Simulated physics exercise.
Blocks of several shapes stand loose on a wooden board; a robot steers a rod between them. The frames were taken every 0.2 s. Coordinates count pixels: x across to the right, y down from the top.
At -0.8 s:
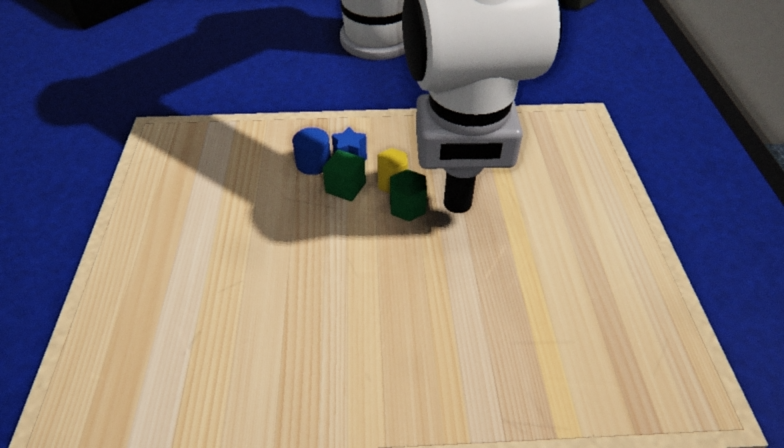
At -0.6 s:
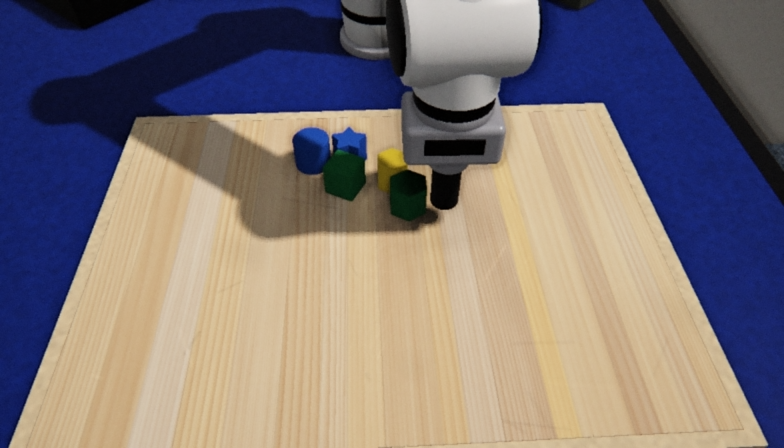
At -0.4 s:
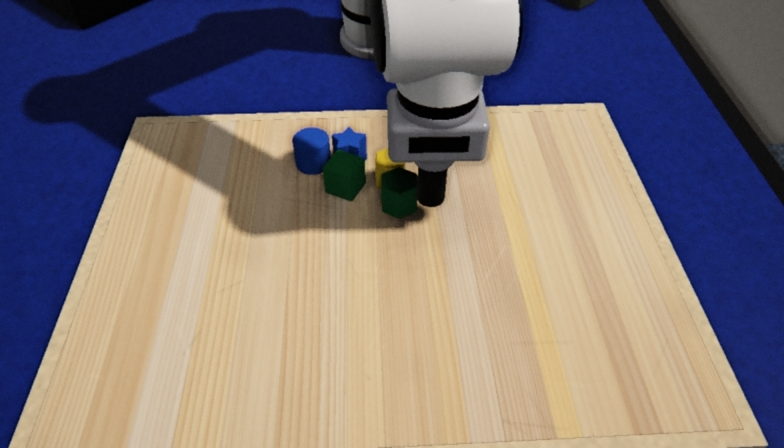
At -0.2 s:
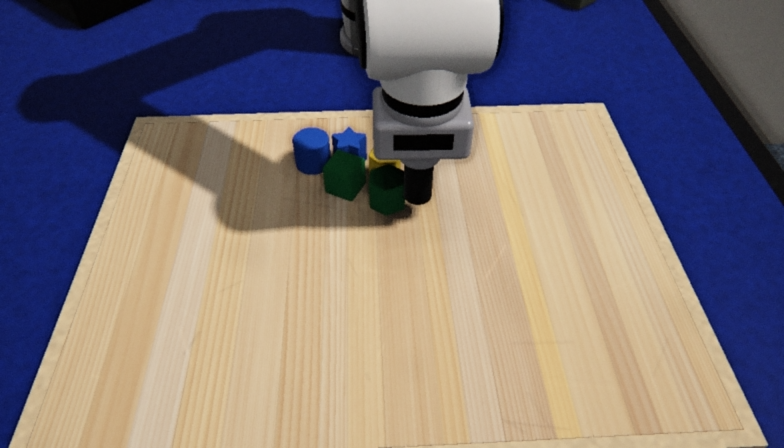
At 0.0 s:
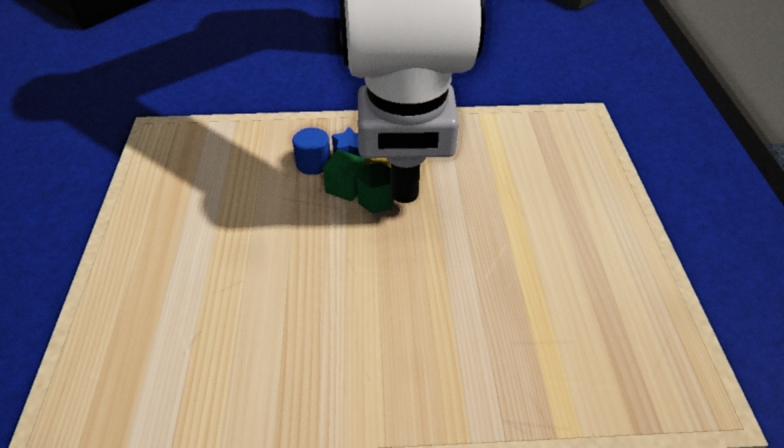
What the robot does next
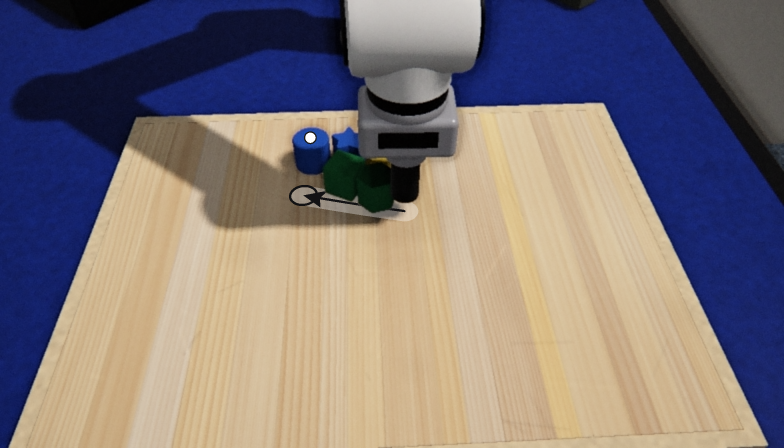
A white and grey robot arm holding a black rod moves left over a pale striped wooden board on a blue surface, seen from above by a still camera. Near the far edge sit a blue round block, a blue star, a green block, a yellow block and a dark green six-sided block. The rod closes in on the six-sided block, then pushes it left towards the other green block.
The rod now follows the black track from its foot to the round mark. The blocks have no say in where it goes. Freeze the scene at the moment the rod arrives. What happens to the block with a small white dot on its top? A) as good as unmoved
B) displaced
Option B.
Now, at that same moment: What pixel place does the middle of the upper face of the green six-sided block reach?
Its top centre is at about (291, 150).
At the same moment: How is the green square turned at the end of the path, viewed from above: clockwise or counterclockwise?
Clockwise from above.
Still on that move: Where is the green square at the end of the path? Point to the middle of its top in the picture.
In the picture, that point is around (296, 129).
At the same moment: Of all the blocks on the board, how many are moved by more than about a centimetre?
My count: 3 or more.
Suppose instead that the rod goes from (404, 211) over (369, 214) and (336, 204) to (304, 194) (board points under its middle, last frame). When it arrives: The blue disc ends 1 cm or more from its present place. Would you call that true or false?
The statement is correct.
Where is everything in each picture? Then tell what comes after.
The first frame shows tip of the rod (458, 204), middles of tops, blue disc (310, 138), green square (344, 162), green six-sided block (409, 182), yellow six-sided block (392, 158).
The second frame shows rod (444, 201), nothing pushed.
The third frame shows rod (431, 198), green six-sided block (400, 179), yellow six-sided block partly hidden.
The fourth frame shows rod (418, 196), green six-sided block (387, 176), yellow six-sided block partly hidden.
The fifth frame shows rod (405, 194), blue disc (310, 138), green square (344, 162), green six-sided block (376, 174), yellow six-sided block hidden.
The line goes from (404, 211) directly to (304, 195); the dot is on the blue disc.
What follows on the original path. One third of the way, rod (369, 189); blue disc (303, 133); green square (322, 151), turned 10° clockwise; green six-sided block (345, 167), turned 25° clockwise.
Two thirds of the way, rod (335, 184); blue disc (290, 121); green square (307, 138), turned 35° clockwise; green six-sided block (317, 159), turned 50° clockwise.
At the end, rod (301, 178); blue disc (284, 109); green square (296, 129), turned 60° clockwise; green six-sided block (291, 150), turned 75° clockwise; yellow six-sided block unmoved.
